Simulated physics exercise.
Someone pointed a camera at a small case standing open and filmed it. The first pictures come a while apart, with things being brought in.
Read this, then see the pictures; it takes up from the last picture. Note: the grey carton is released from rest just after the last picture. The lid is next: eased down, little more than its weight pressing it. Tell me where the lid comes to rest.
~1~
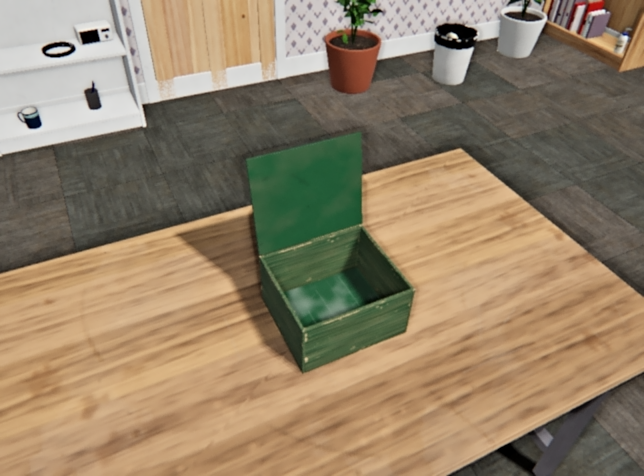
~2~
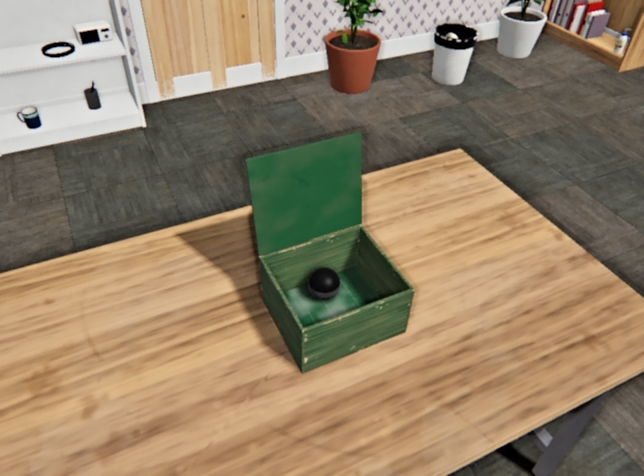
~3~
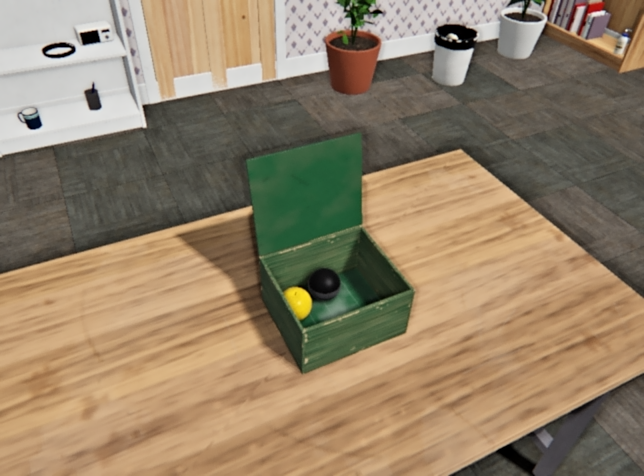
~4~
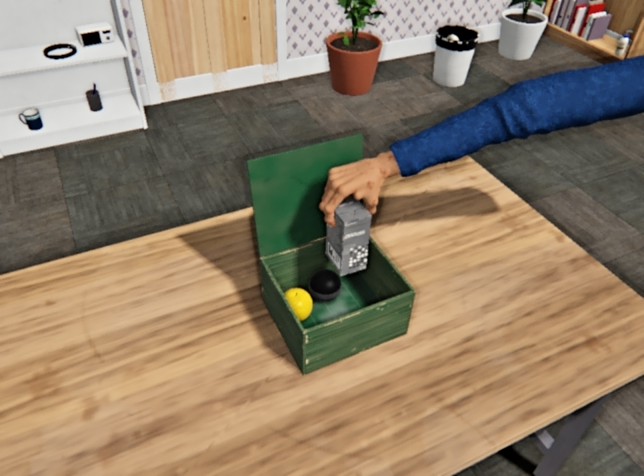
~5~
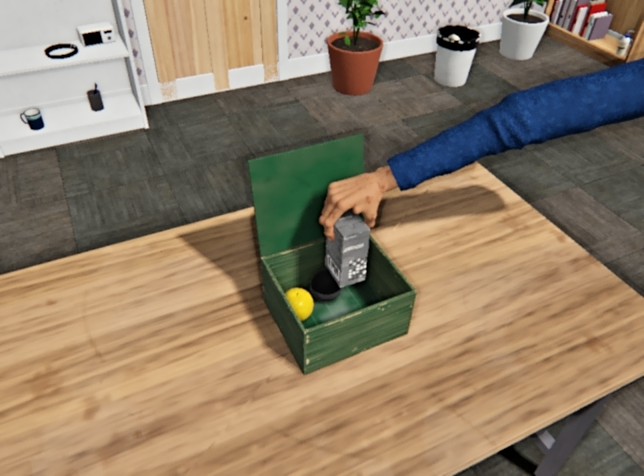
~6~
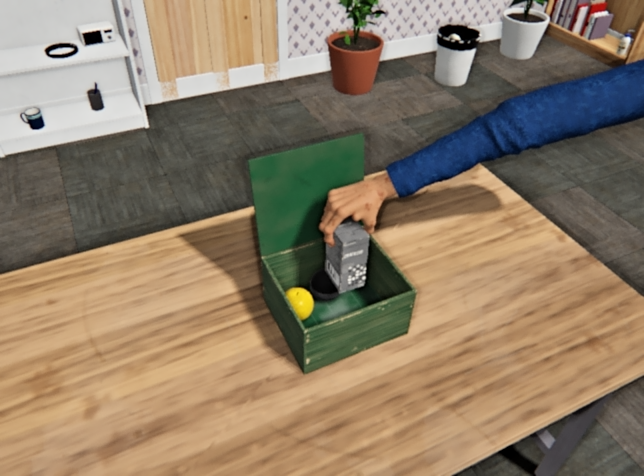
Down on the rim.
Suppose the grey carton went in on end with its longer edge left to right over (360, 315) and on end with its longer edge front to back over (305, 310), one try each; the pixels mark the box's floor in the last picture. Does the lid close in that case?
On the first go the lid remains open a bit, and on the second go it settles shut.
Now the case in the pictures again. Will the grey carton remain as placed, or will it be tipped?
Looking at the last picture, it sits at an angle.
Then, 0.90 s past the last view, lid starting down; grey carton on its side near (360, 293); black ball displaced a little.
Then, 1.80 s past the last view, lid 42° above the rim; grey carton on its side near (359, 294); black ball displaced a little.
Finally, lid shut; down or leaning hard in the box, grey carton; the other 2 still in place. Final places as the last picture's camera would see them, grey carton near (360, 293).
